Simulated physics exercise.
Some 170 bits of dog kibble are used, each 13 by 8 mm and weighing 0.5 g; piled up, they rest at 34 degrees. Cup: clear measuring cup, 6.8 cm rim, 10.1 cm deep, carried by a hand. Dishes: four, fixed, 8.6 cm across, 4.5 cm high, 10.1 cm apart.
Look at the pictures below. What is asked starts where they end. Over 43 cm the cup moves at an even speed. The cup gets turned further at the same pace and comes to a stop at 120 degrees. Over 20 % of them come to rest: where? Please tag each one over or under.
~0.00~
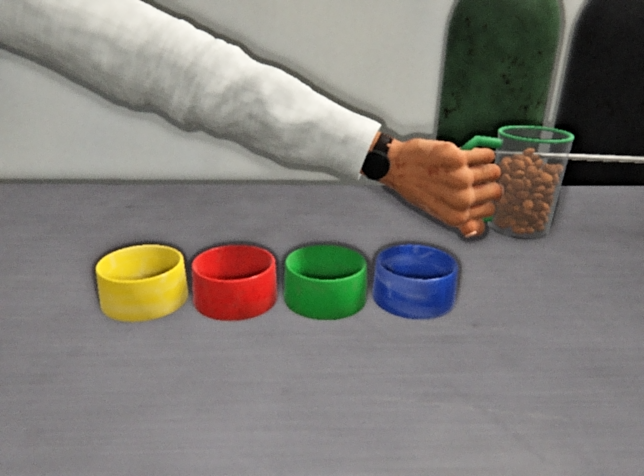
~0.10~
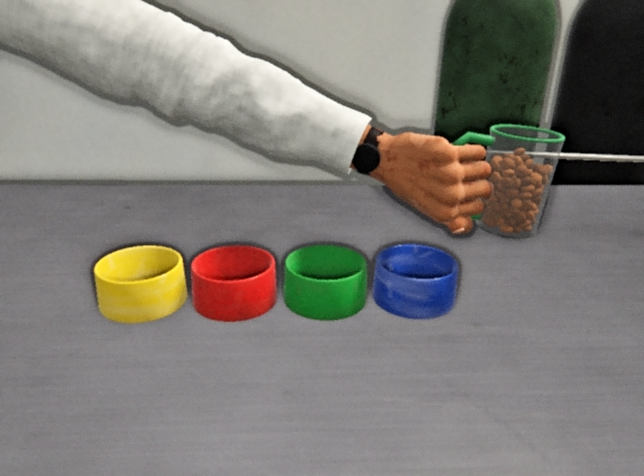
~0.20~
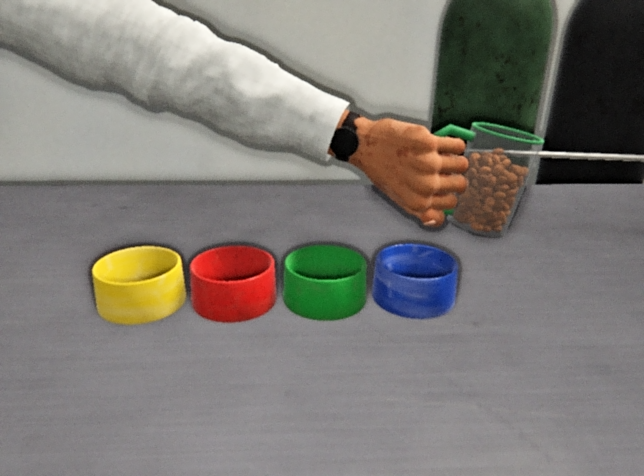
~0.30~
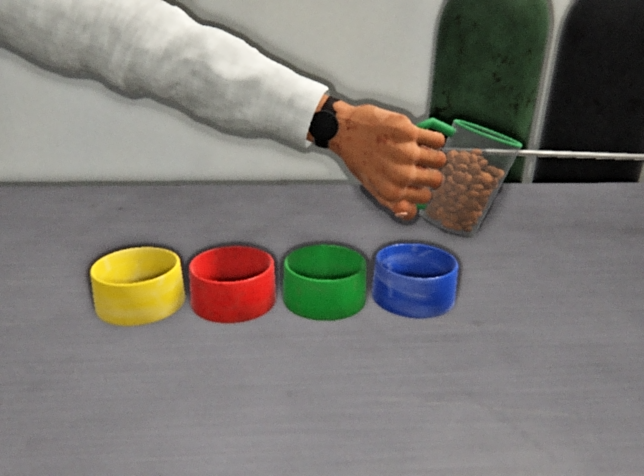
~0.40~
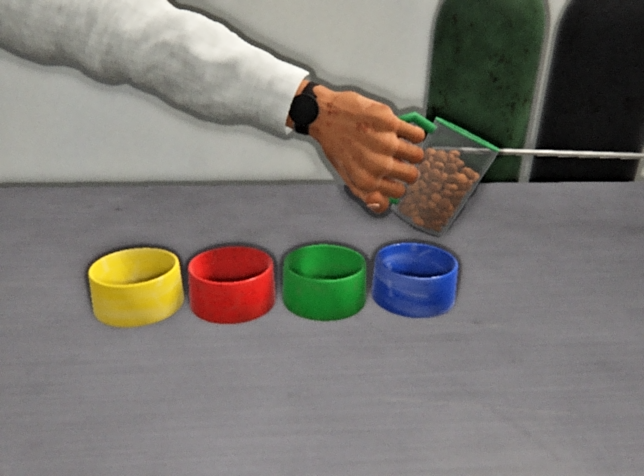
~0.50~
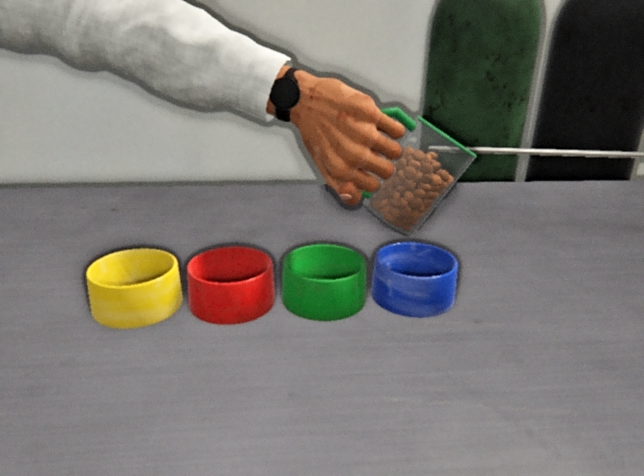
Red dish - under; blue dish - under; green dish - under; yellow dish - over; counter - over.
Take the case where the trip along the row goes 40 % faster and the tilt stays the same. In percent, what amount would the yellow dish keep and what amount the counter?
Then the yellow dish gets 50 and the counter 40.
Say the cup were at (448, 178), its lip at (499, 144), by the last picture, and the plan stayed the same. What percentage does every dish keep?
Per cent kept: Red 10; blue 0; green 0; yellow 50.
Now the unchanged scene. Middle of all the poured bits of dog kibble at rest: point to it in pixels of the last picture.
Around (163, 297).
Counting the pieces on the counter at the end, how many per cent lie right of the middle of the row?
The answer is some 0 per cent.
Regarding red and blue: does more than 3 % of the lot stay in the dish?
Dish red: It passes. Dish blue: It misses.
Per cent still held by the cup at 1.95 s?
Close to 50 per cent of the load, I'd guess.
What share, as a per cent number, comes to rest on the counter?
The figure is about 35 percent.
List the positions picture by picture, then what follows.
Cup at (526, 182), tilt 0 degrees, lip at (568, 134), moved 0.0 cm; middle of the pieces at (524, 188); blue dish at (417, 262); green dish at (326, 262); red dish at (234, 263); yellow dish at (140, 263), in the first frame.
Cup at (516, 182), tilt 3 degrees, lip at (559, 135), moved 1.1 cm; middle of the pieces at (513, 187), in the second frame.
Cup at (491, 181), tilt 10 degrees, lip at (538, 139), moved 3.7 cm; middle of the pieces at (488, 195), in the third frame.
Cup at (466, 180), tilt 17 degrees, lip at (517, 143), moved 6.2 cm; middle of the pieces at (461, 194), in the fourth frame.
Cup at (441, 179), tilt 25 degrees, lip at (495, 149), moved 8.9 cm; middle of the pieces at (435, 192), in the fifth frame.
Cup at (416, 179), tilt 32 degrees, lip at (472, 154), moved 11.5 cm; middle of the pieces at (409, 191); blue dish at (416, 260); green dish at (325, 262); red dish at (230, 265); yellow dish at (133, 267). Its pace works out near 70 degrees a second; the hand travels 26 cm a second, in the sixth frame.
Then, at 1.09 s, tilt 74 degrees; cup holds 100 %.
After 1.47 s, tilt 101 degrees; cup holds 95 %.
After 1.95 s, tilt 120 degrees; cup holds 50 %, red 5 %, yellow 35 %.
By 3.1 s all is still; red 10 %, blue 0 %, green 0 %, yellow 55 %, counter 35 %.
